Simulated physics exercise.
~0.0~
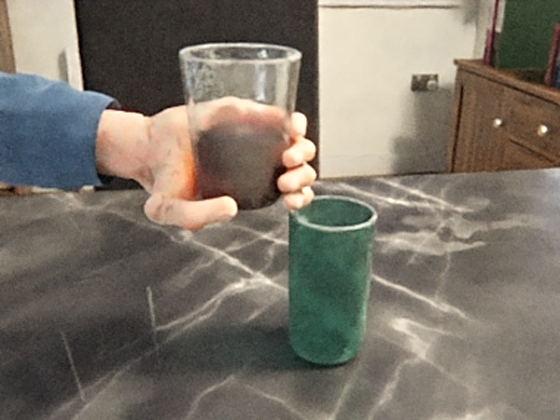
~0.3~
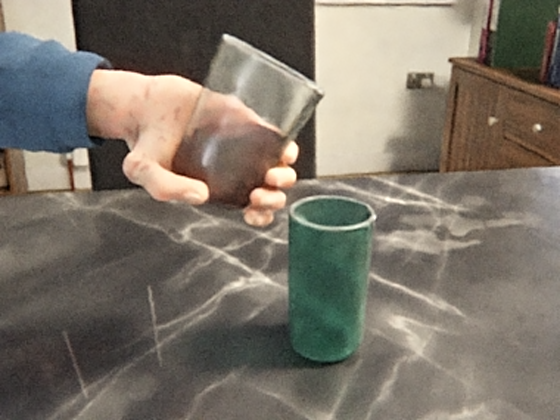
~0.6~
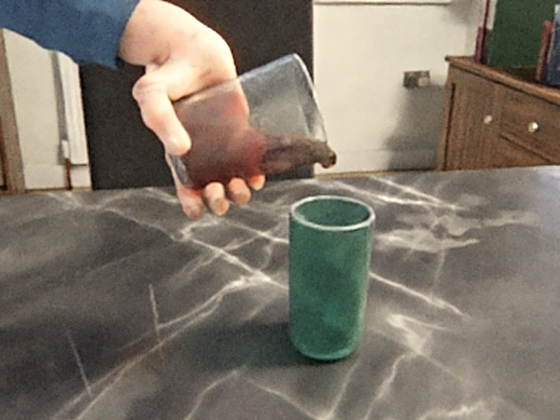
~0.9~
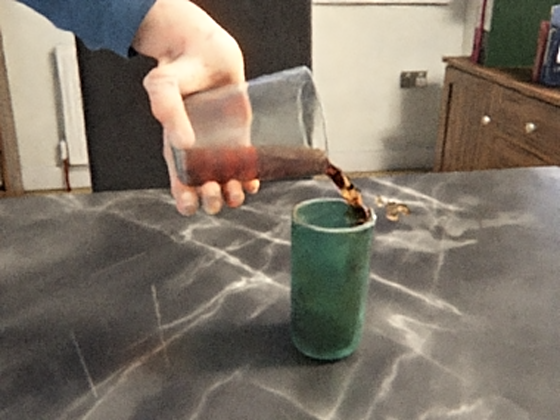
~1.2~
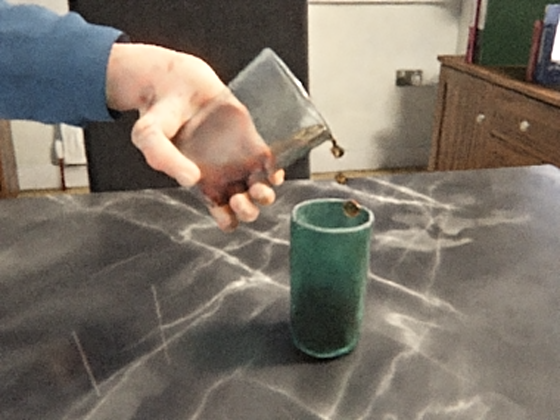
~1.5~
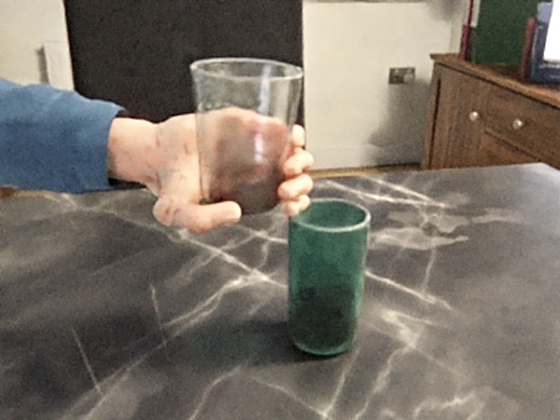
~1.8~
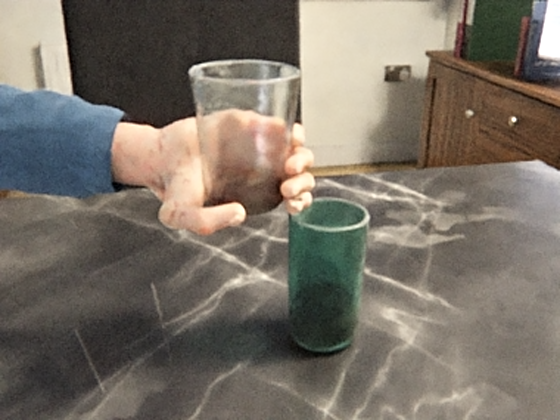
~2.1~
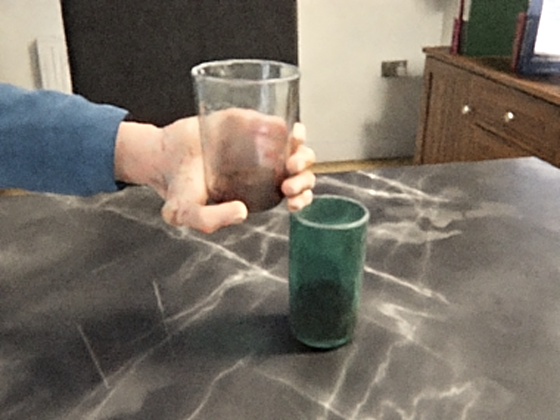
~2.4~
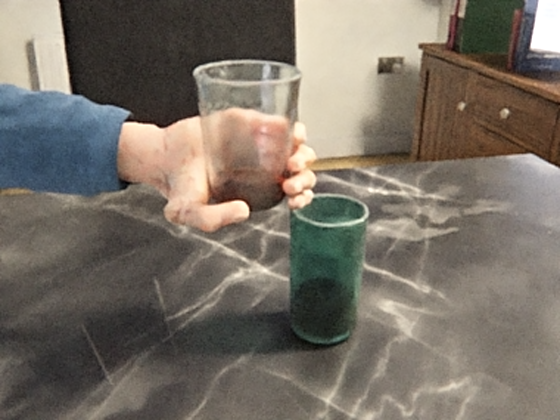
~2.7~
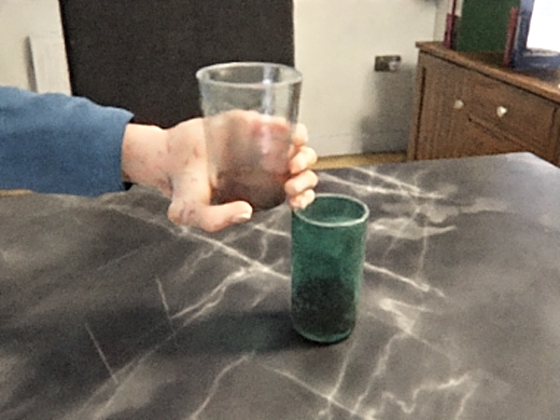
On a dark marbled table top, a hand tipped a drinking glass of tea over a tall green glass, pouring some in as a little splashed past the rim, then turned it upright, leaving dark tea in the bottom of the tall glass.
